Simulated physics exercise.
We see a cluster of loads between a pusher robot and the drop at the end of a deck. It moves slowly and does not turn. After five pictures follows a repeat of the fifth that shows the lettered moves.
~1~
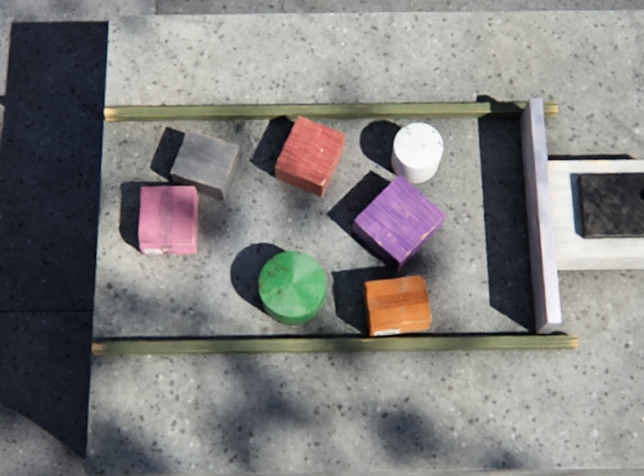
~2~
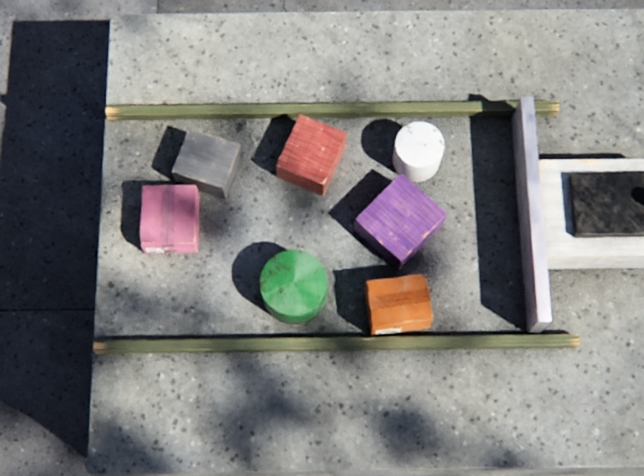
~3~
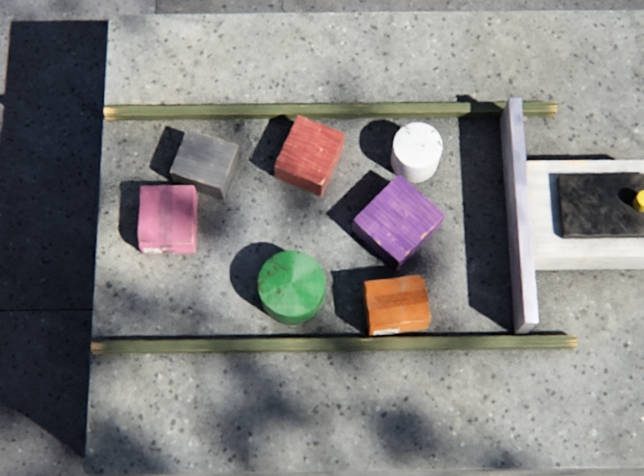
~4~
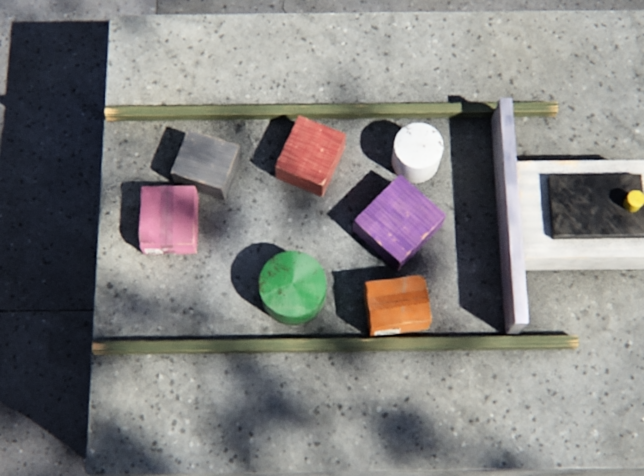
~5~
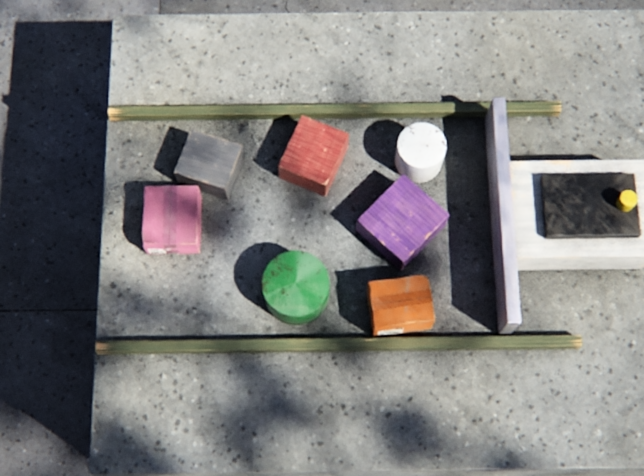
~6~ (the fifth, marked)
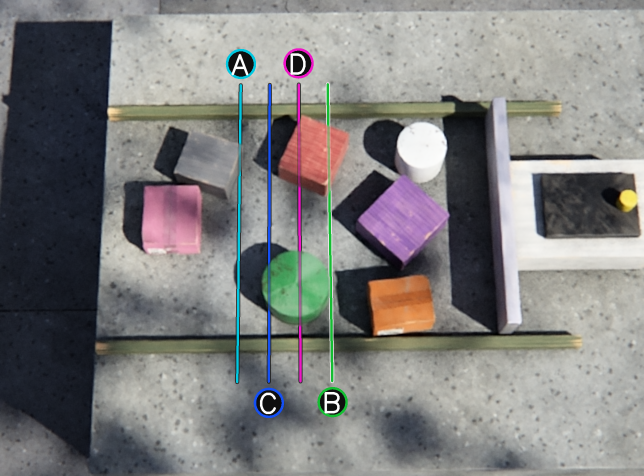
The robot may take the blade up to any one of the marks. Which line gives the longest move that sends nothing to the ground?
At A, and not beyond.
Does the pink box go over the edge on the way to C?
No.
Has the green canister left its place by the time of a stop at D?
Yes.
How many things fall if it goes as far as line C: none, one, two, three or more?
The count is none.
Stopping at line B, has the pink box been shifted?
No.
On the copy, A at (239, 227); B at (330, 226); C at (269, 227); D at (300, 226).
On A. First, robot (488, 207); orange parcel (374, 306); white canister (375, 153).
Then, robot (391, 208); grey crate (182, 168); green canister (215, 292).
Finally, robot (318, 209); grey crate (112, 169); green canister (143, 293); nothing has fallen.
By contrast, B is safe but short; C is safe but short; D is safe but short.
